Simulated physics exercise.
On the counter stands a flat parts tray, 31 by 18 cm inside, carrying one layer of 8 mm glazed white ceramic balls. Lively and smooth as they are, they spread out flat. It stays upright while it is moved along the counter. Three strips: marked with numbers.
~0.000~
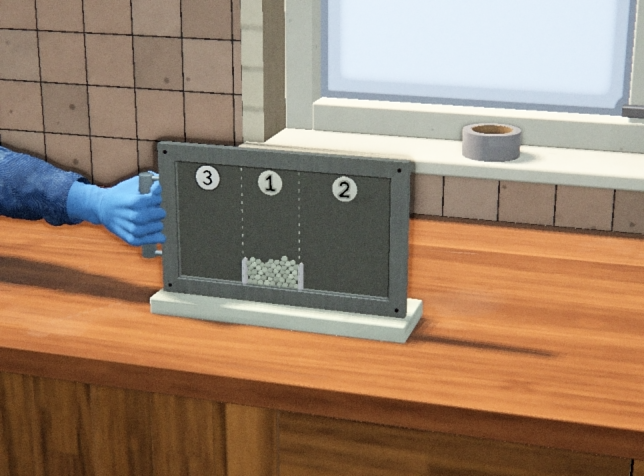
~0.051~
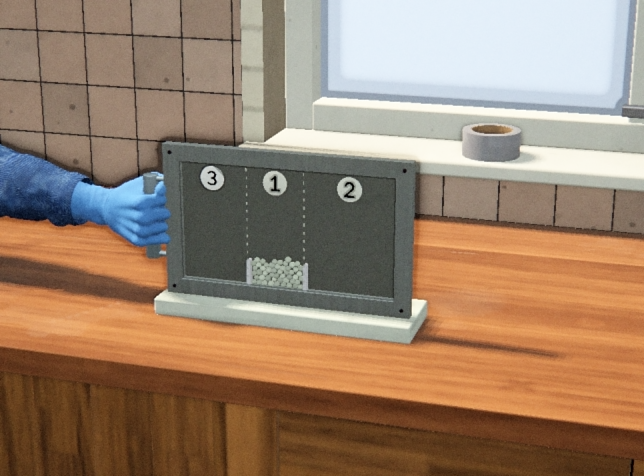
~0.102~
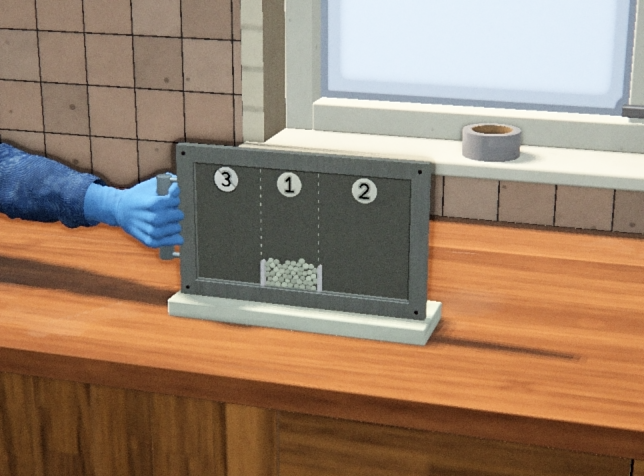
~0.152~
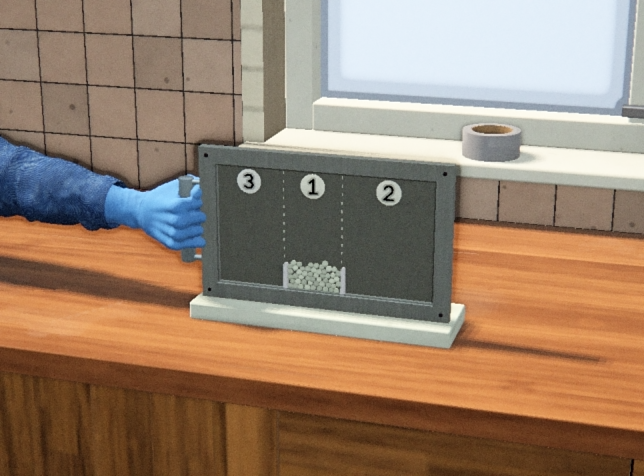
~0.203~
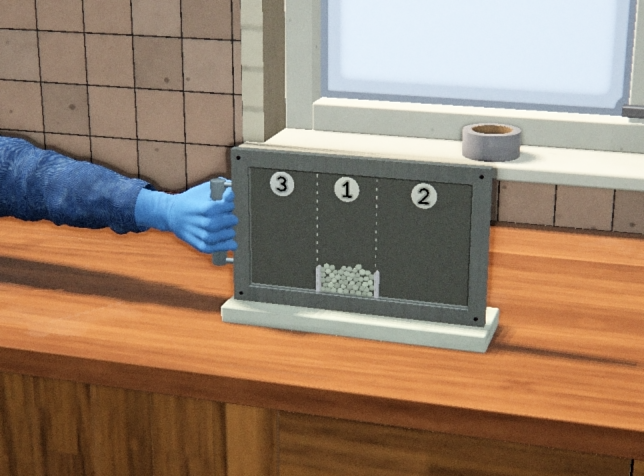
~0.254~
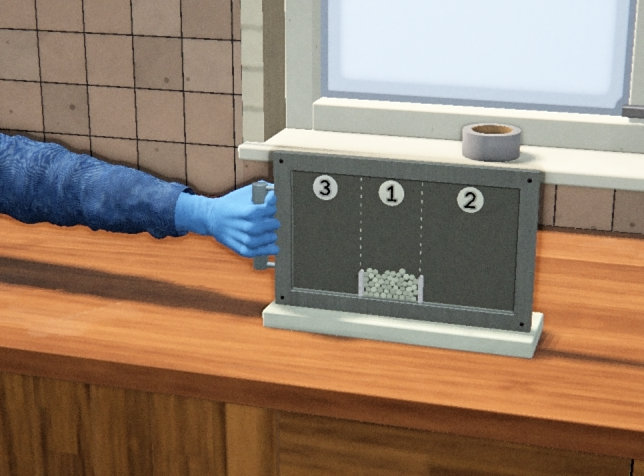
A blue-gloved hand slides a dark framed tray holding pale balls rightward along the wooden counter.
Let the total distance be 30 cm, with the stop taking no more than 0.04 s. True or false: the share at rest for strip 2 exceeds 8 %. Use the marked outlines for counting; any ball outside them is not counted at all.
True.
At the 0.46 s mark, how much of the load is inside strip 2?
That part holds about 15 percent of it.
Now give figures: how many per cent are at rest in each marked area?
So strip 1 ends with 80, strip 2 with 20, and strip 3 with 0.
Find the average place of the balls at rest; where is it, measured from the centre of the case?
Some 1 cm right and 7 cm below.
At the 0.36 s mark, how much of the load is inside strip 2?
About 0 percent.
After 0.36 s, it is 30 cm to the right; the balls' middle is in line with and 6 cm below the centre; no. 1, 100 %.
After 0.46 s, it is 30 cm to the right; the balls' middle is 1 cm right of and 6 cm below the centre; no. 1, 85 %, no. 2, 15 %.
After 0.61 s, it is 30 cm to the right; the balls' middle is 1 cm right of and 7 cm below the centre; no. 1, 80 %, no. 2, 20 %.
At rest by 1.5 s, it is 30 cm to the right; no. 1, 80 %, no. 2, 20 %, no. 3, 0 %.
